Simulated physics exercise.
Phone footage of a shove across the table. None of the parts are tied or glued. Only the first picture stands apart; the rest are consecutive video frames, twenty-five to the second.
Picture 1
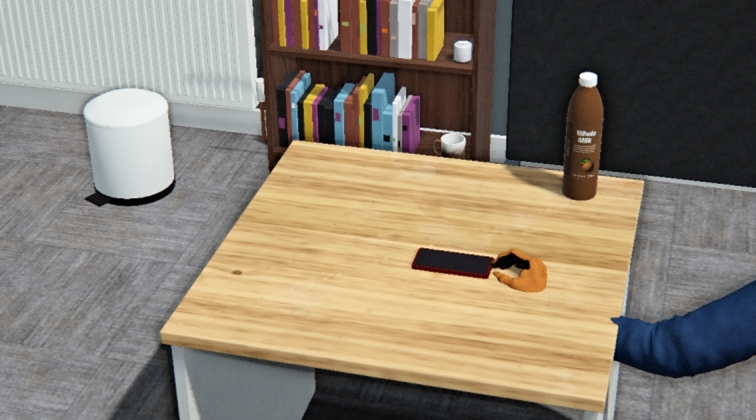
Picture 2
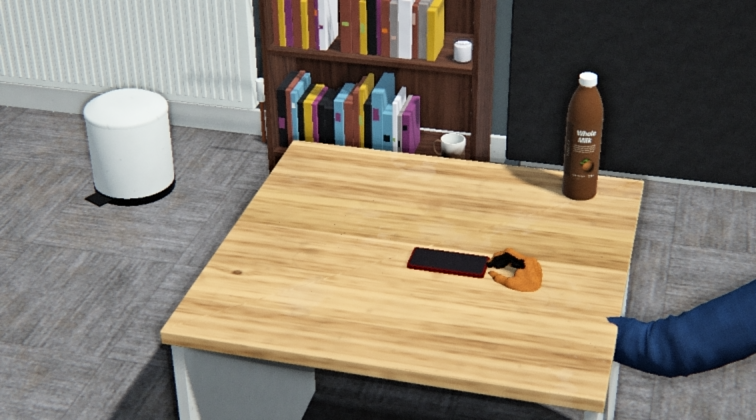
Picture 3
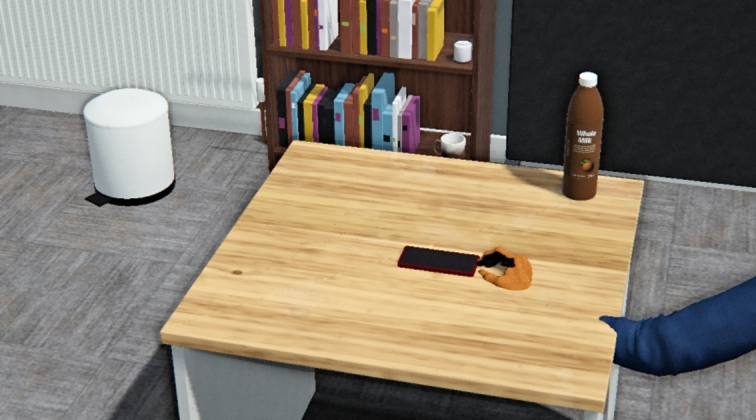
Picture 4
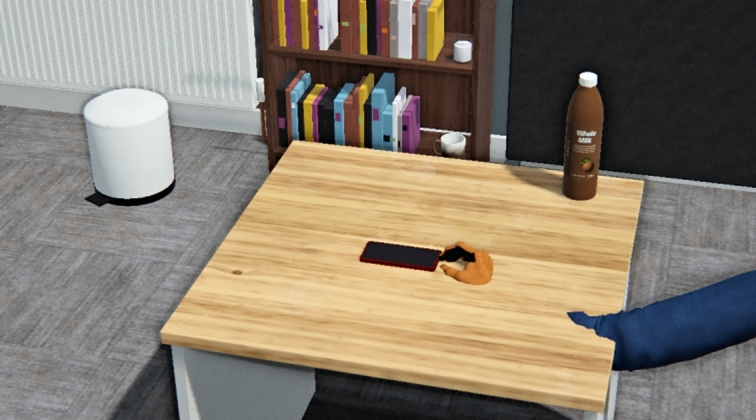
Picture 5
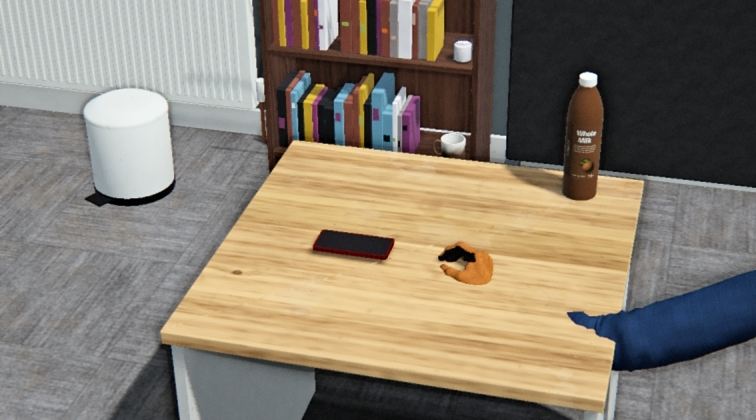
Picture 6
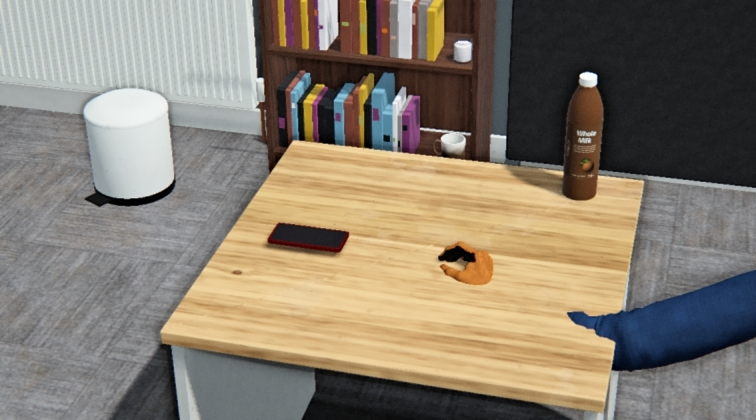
The clip opens on a wooden table with a brown bottle near its back right corner and a hand touching a dark, red-edged phone. The hand pushes the phone left, slowly and then faster, before the phone separates from the fingers and slides farther left while the hand stays still.
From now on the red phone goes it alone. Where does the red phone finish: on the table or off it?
Off it.
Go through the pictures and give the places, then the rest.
In the first frame, under the hand; red phone (453, 263).
In the second frame, under the hand; red phone (448, 262).
In the third frame, under the hand; red phone (439, 261).
In the fourth frame, red phone (401, 256).
In the fifth frame, red phone (354, 244) displaced about its own width.
In the sixth frame, red phone (309, 238) displaced about its own width.
Then, 0.20 s past the last view, red phone now off the table.
Then, 0.40 s past the last view, things are still on the move.
Finally, off the table, red phone.
